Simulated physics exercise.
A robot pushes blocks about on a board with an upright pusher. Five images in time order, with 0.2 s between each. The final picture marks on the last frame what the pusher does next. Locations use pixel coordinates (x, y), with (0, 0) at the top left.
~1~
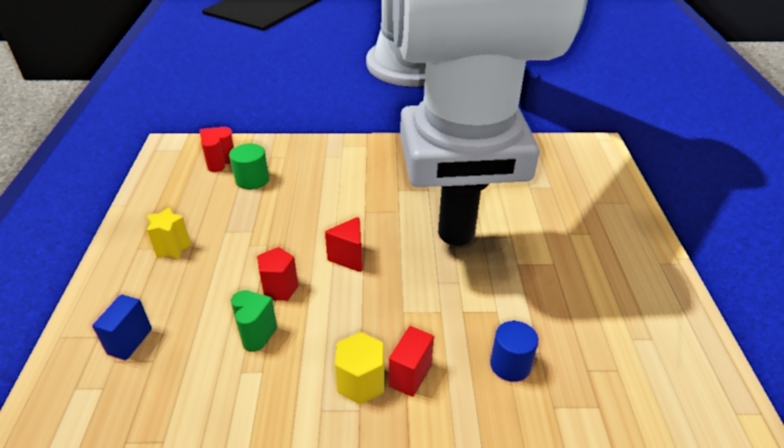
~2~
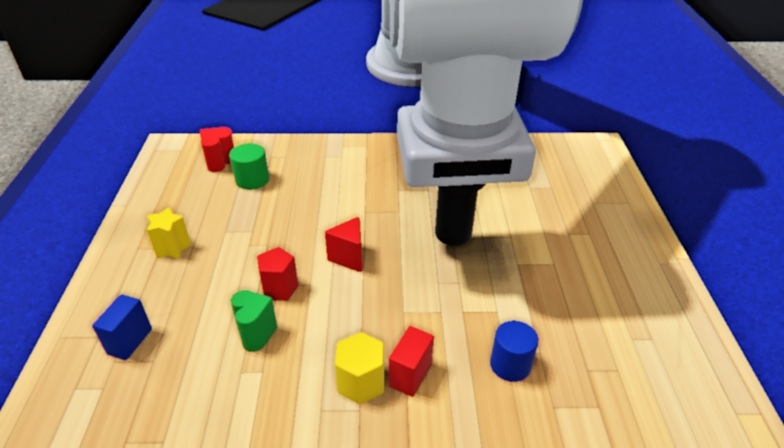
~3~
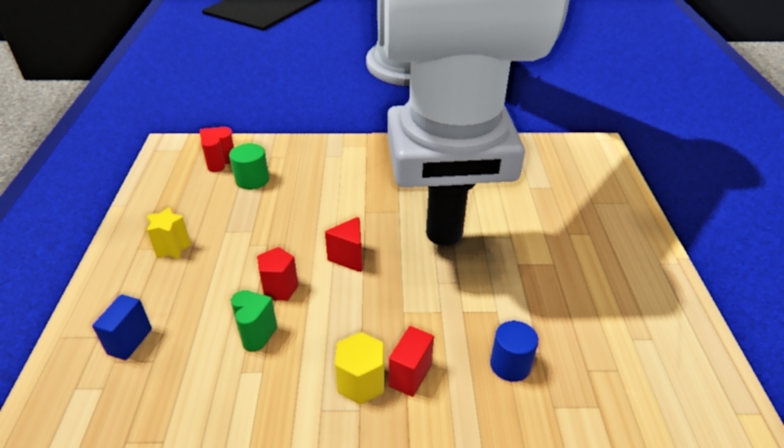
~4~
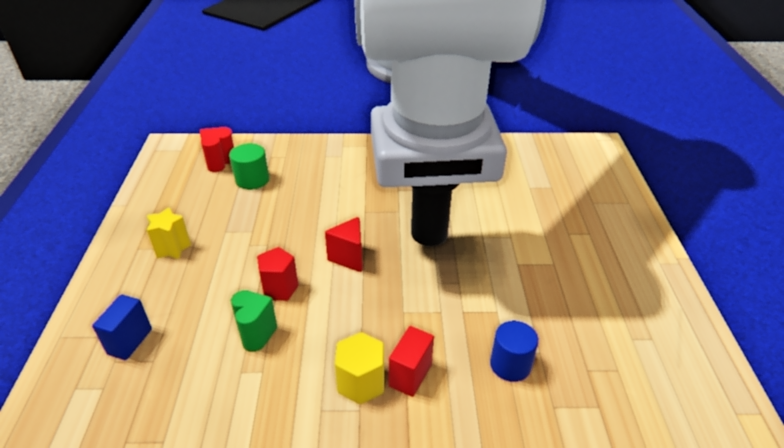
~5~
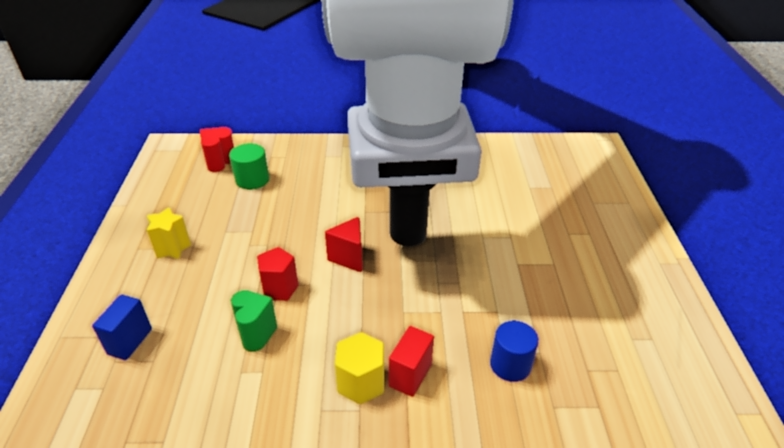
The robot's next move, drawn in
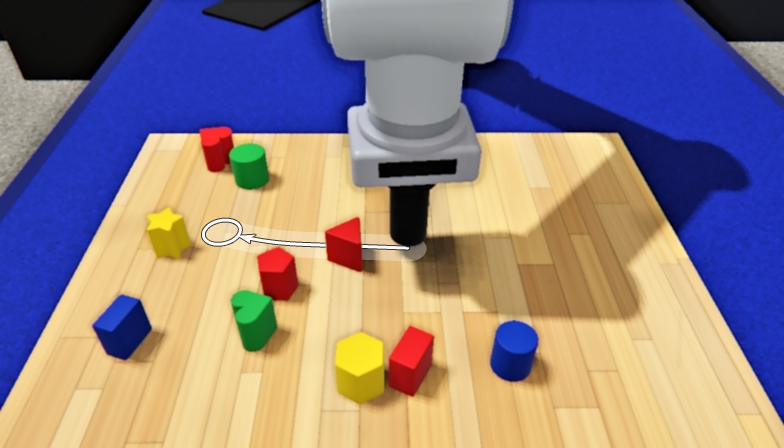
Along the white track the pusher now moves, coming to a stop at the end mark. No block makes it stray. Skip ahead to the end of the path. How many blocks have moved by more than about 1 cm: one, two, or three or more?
My count: 1.
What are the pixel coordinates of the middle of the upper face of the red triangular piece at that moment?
Top centre: (312, 239).
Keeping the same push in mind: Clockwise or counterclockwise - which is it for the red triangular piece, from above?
Its rotation is counterclockwise.
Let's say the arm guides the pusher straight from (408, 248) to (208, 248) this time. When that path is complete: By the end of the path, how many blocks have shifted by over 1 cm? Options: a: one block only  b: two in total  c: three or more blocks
a
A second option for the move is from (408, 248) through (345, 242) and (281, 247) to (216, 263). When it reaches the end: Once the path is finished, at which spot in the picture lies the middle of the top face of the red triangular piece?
At pixel (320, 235).
Drawn move, from (408, 248) via (312, 245), ending at (222, 232).
What follows on the original path. One third of the way, pusher at (343, 233); red triangular piece at (321, 235), turned 60° anticlockwise.
Two thirds of the way, pusher at (278, 230); red triangular piece at (312, 239), turned 80° anticlockwise.
At the end, pusher at (219, 219); yellow star still; red triangular piece at (312, 239), turned 80° anticlockwise.
